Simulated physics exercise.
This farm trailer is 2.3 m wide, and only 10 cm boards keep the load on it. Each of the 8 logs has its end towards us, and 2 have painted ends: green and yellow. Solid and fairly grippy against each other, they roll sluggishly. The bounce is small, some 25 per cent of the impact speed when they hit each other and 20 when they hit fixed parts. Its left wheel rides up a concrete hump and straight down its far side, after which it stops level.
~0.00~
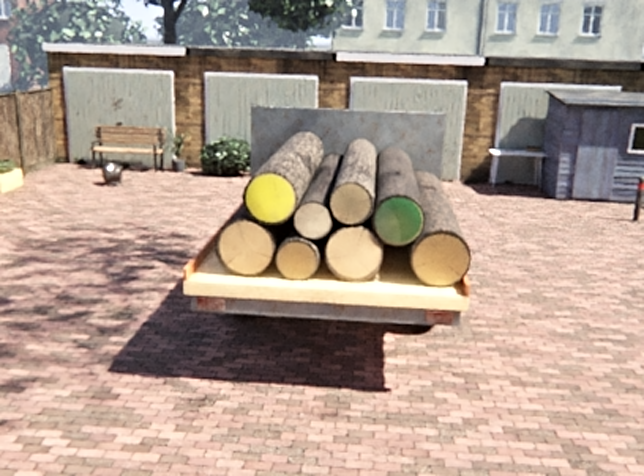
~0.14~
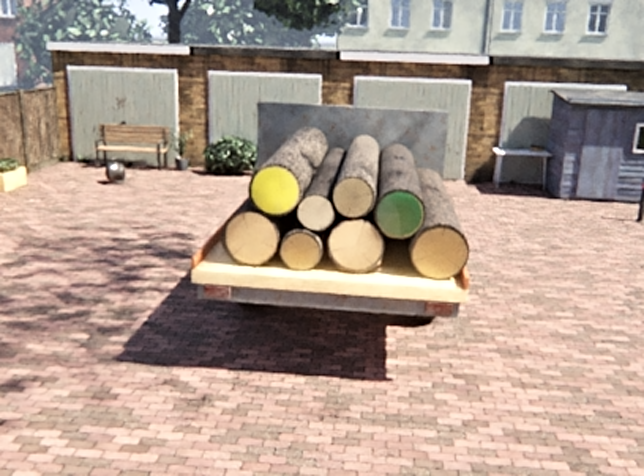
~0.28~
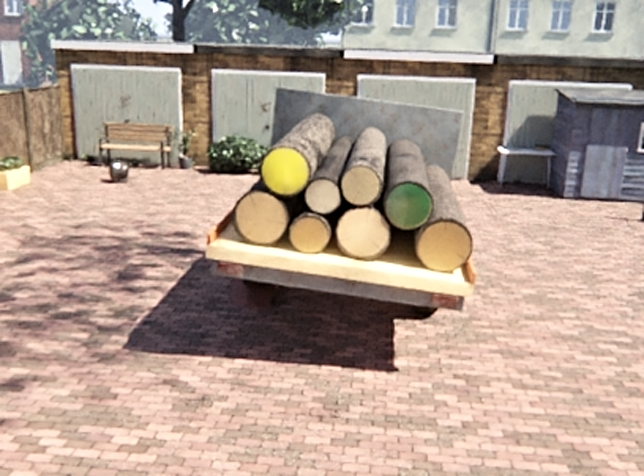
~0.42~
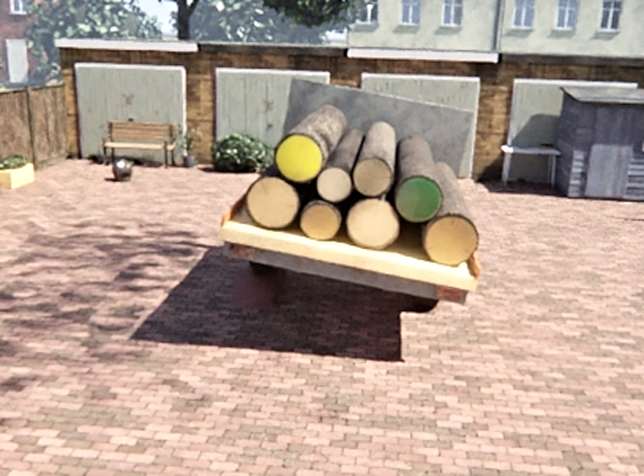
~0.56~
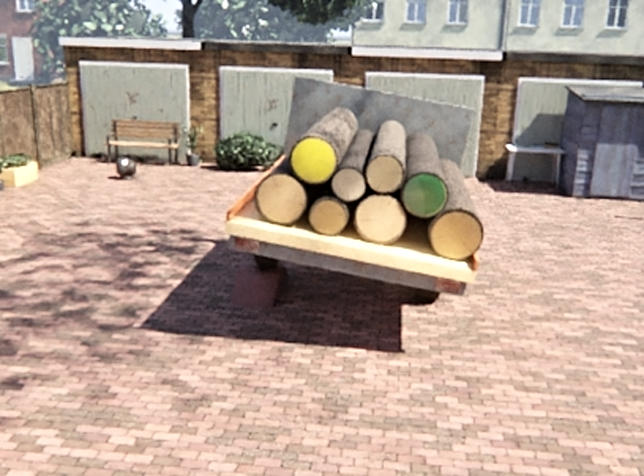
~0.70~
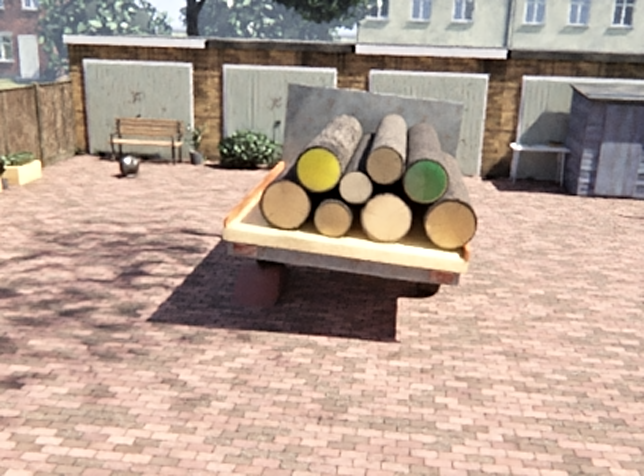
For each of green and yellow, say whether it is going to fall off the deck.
Green log - it does not, yellow - it does not.
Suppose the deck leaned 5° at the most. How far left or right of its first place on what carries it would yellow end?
It would end up about 5 cm to the left.
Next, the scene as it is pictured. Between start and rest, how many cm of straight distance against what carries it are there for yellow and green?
Net displacement for yellow is 20, for green it is 10.
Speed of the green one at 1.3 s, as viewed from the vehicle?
Near 0.1 m/s at that time.
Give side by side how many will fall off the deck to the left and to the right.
Tally: Left 0 / right 0.
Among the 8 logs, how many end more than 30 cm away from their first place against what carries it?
If you add them all up, you get 0.
By 1.3 s, green is up on others, 55 cm from the right edge, rolling right; yellow is up on others, 75 cm from the left edge; 0 gone from the deck.
Finally (2.0 s), green is up on others, 55 cm from the right edge; yellow is up on others, 65 cm from the left edge; 0 gone from the deck.
